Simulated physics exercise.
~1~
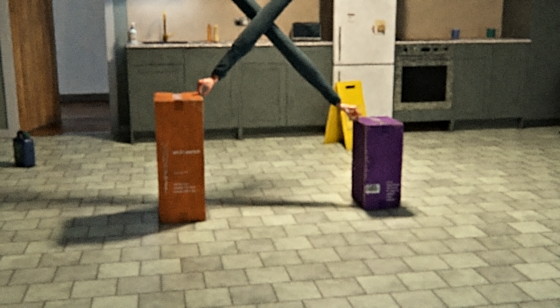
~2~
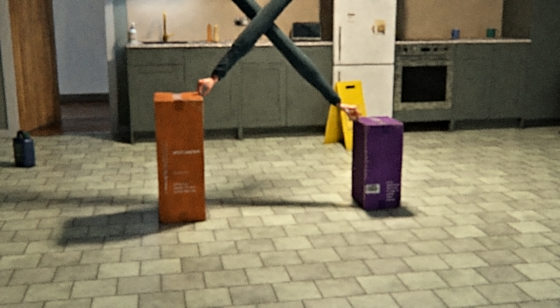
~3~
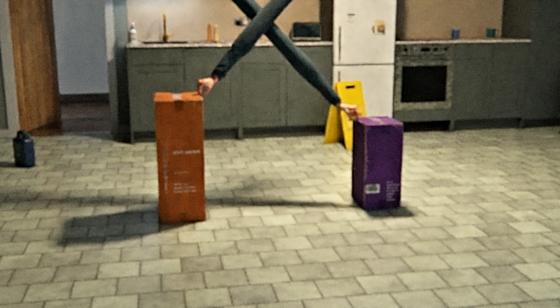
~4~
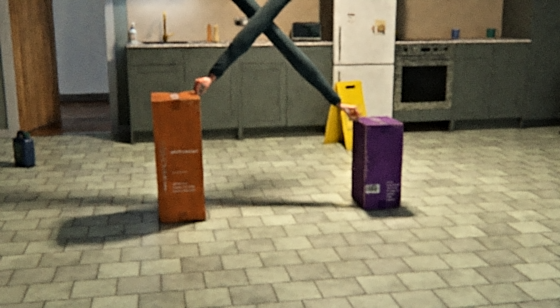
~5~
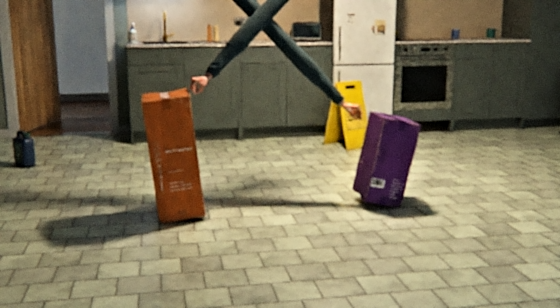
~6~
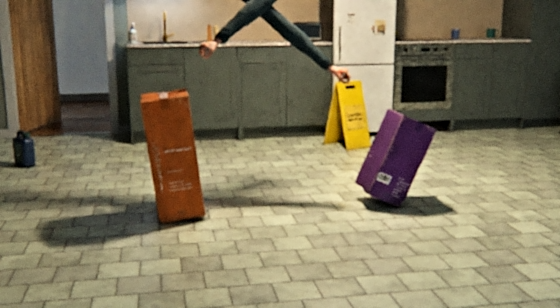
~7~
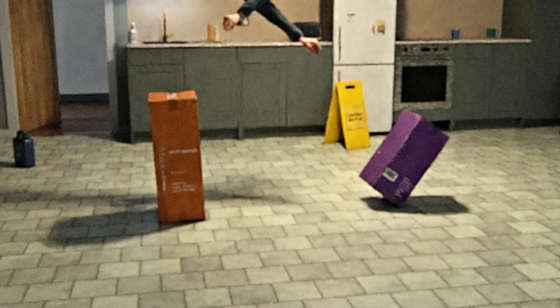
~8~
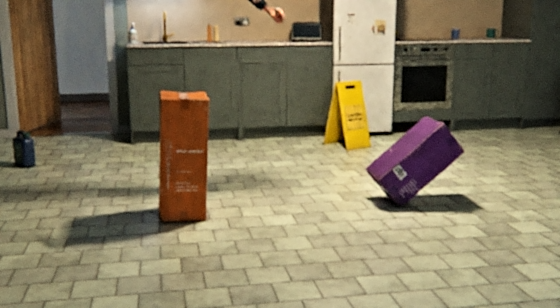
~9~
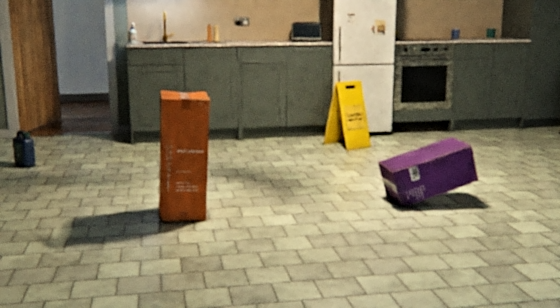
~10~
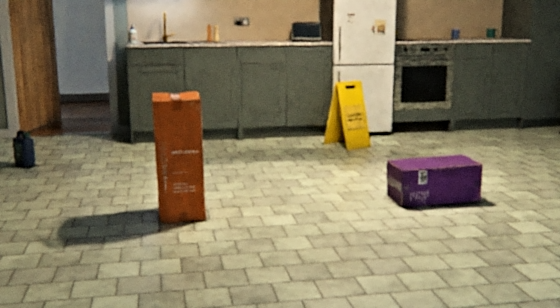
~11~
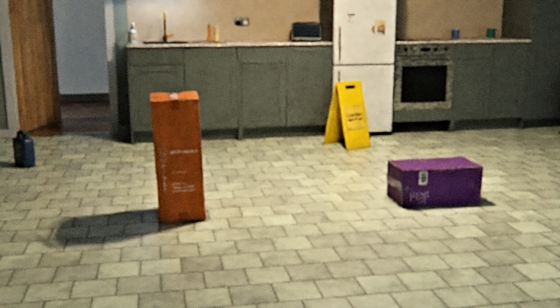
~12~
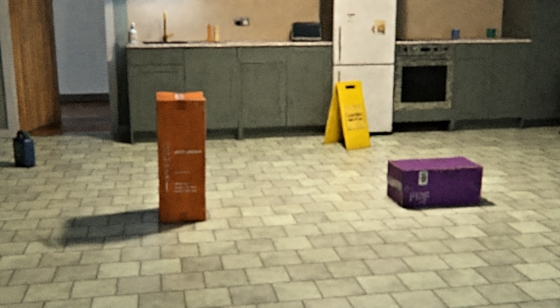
Purple box tipping rightward onto its side after crossed arms shove two tall boxes, the orange one rocking but staying upright.
